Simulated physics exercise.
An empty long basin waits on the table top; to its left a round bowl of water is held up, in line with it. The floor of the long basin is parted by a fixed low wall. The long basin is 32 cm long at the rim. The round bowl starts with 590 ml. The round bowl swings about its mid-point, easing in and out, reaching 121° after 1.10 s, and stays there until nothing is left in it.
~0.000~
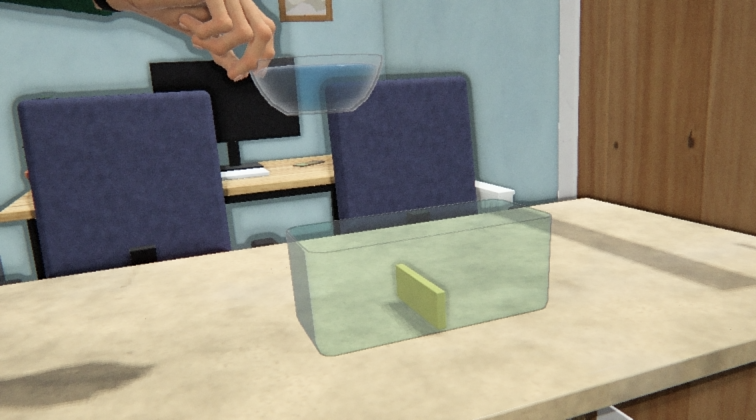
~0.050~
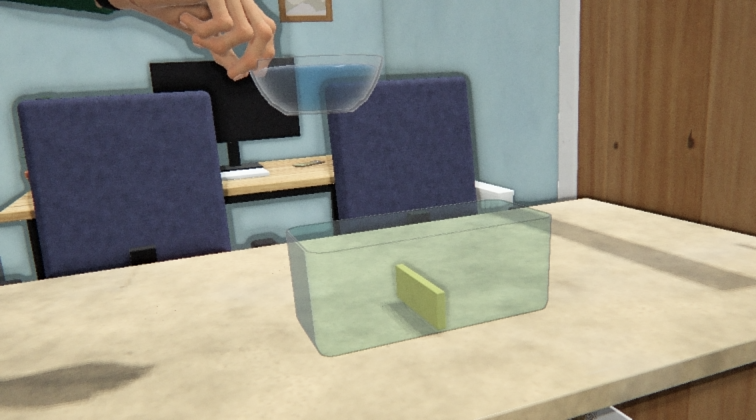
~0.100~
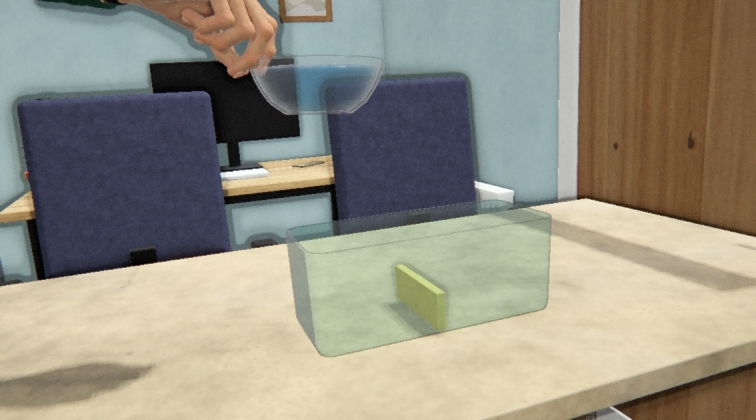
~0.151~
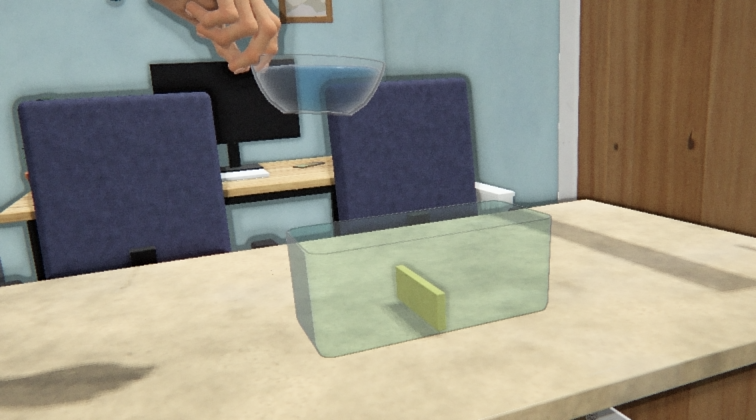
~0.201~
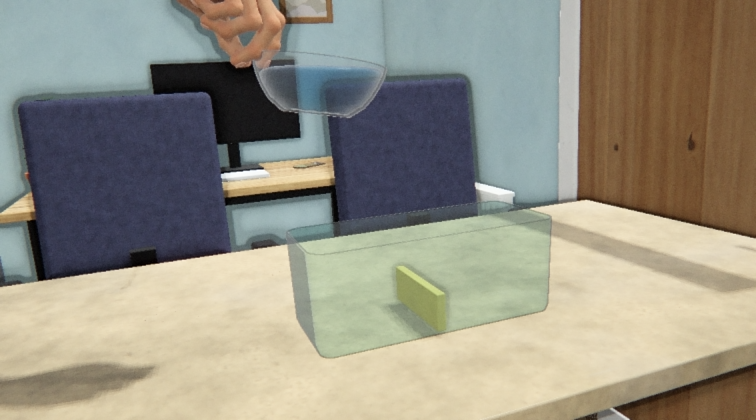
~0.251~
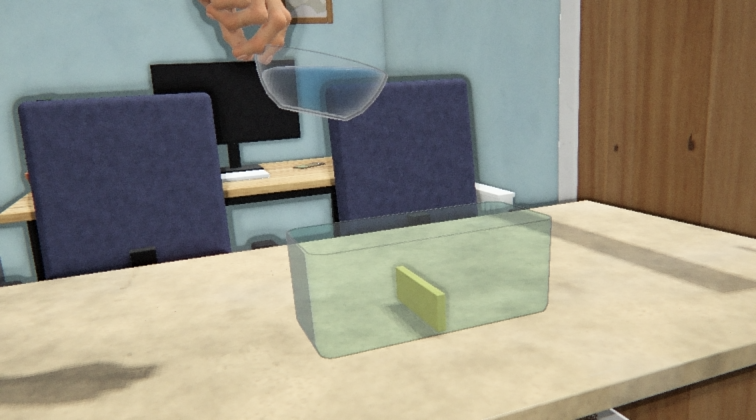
A hand at the upper left holds a clear round bowl of blue water, which stays nearly level at first, then tilts slightly, its right side dipping. Below and to the right, a pale green see-through basin stands on a beige table top with a yellow-green block showing in it. The still, slightly raised view takes in two dark blue chairs, a black monitor on a desk, light blue walls and brown wood at right.
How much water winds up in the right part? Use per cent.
Roughly 76 per cent is past the wall.
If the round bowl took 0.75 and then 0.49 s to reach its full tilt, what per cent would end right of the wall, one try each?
First 70, then 55 per cent.
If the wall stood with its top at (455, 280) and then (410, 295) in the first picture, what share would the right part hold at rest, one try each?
In turn about 30 and 75 per cent.
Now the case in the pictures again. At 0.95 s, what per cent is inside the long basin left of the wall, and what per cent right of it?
Left about 22, right about 76.
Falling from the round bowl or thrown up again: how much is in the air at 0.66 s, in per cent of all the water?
Some 46 per cent.
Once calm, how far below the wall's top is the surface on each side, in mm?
Left about 42 mm, right about 28 mm.
By 0.66 s the tilt is 79° and 17 per cent is still to pour, 2 is left of the wall and 35 right of it.
By 0.95 s the tilt is 116° and 0 per cent is still to pour, 23 is left of the wall and 76 right of it.
By 1.26 s the tilt is 121° and 0 per cent is still to pour, 22 is left of the wall and 76 right of it.
By 1.60 s the tilt is 121° and 0 per cent is still to pour, 22 is left of the wall and 76 right of it.
At rest 22 per cent lies left of the wall, 76 right of it and 1 outside.
